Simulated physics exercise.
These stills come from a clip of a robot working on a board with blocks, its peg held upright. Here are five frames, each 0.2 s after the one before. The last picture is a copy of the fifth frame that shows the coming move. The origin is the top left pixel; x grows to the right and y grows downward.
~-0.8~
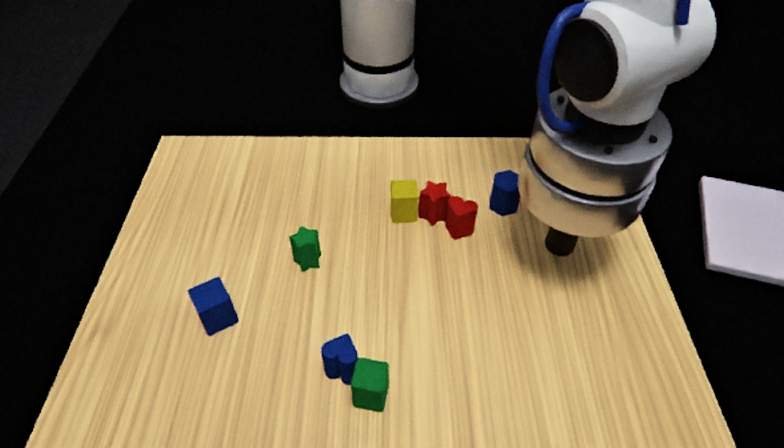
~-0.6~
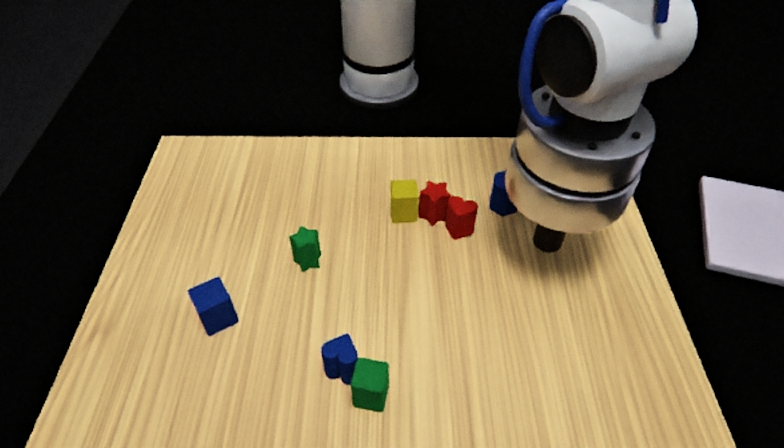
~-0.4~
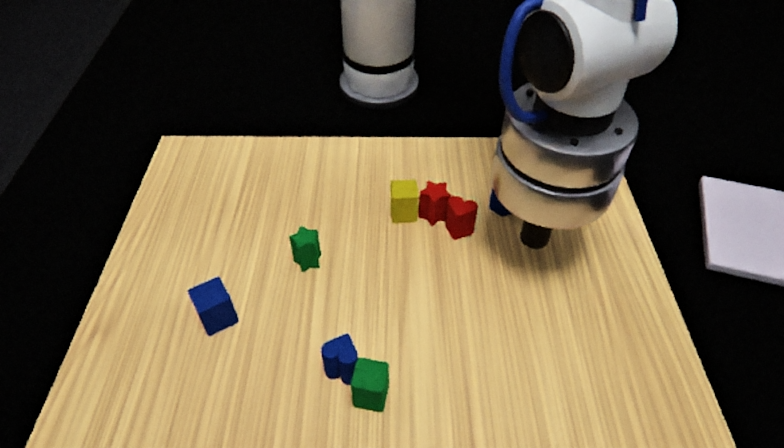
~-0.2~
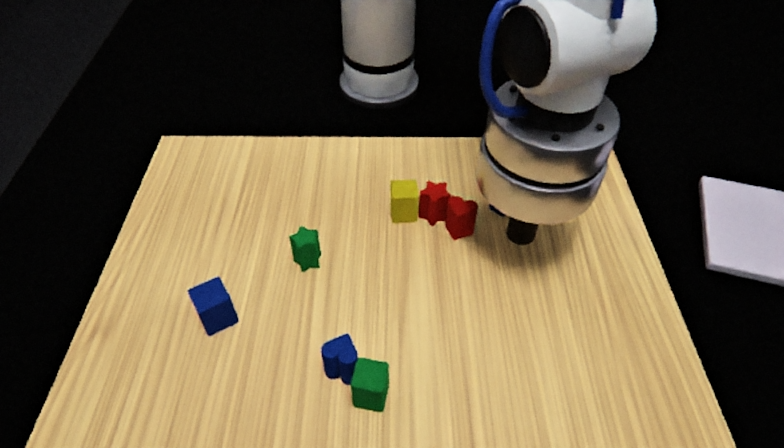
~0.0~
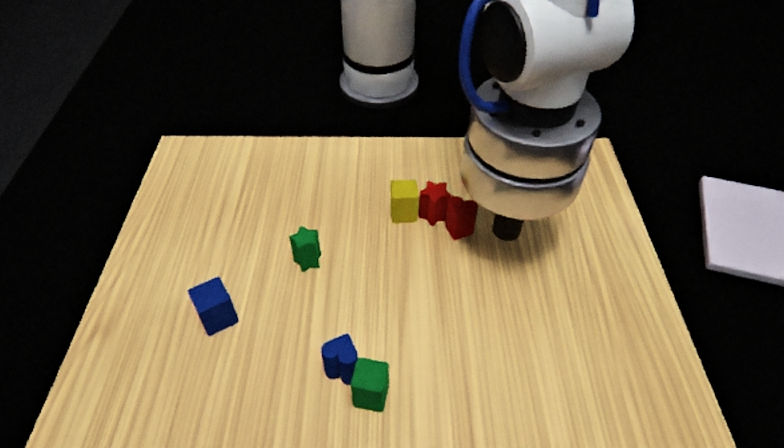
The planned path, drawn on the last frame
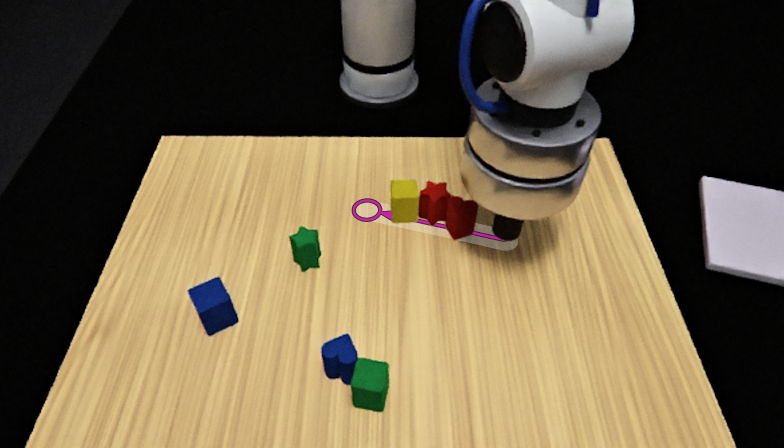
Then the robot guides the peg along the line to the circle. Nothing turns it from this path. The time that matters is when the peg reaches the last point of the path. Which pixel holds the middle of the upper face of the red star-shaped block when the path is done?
Its top centre is at about (413, 176).
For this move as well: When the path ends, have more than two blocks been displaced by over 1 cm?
In short: Yes.
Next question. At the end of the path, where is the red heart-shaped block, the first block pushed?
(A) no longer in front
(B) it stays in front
It's A.
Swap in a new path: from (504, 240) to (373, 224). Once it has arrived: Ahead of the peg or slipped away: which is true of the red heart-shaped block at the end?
The peg still pushes it.
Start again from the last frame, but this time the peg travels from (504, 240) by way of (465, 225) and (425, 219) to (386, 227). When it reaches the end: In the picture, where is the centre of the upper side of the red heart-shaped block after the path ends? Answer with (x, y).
Most likely (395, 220).
Path on the board, from (504, 240) directly to (367, 210).
On the path given first. One third of the way, peg (458, 220); yellow four-sided block (402, 188); red star-shaped block (428, 185), turned 40° clockwise; red heart-shaped block (431, 204), turned 30° anticlockwise.
Two thirds of the way, peg (410, 210); yellow four-sided block (384, 182); red star-shaped block (416, 177), turned 110° clockwise; red heart-shaped block (392, 206), turned 115° anticlockwise.
At the end, peg (367, 201); yellow four-sided block (356, 168), turned 60° clockwise; red star-shaped block (413, 176), turned 130° clockwise; red heart-shaped block (381, 207), turned 145° anticlockwise; blue hexagonal block in place.
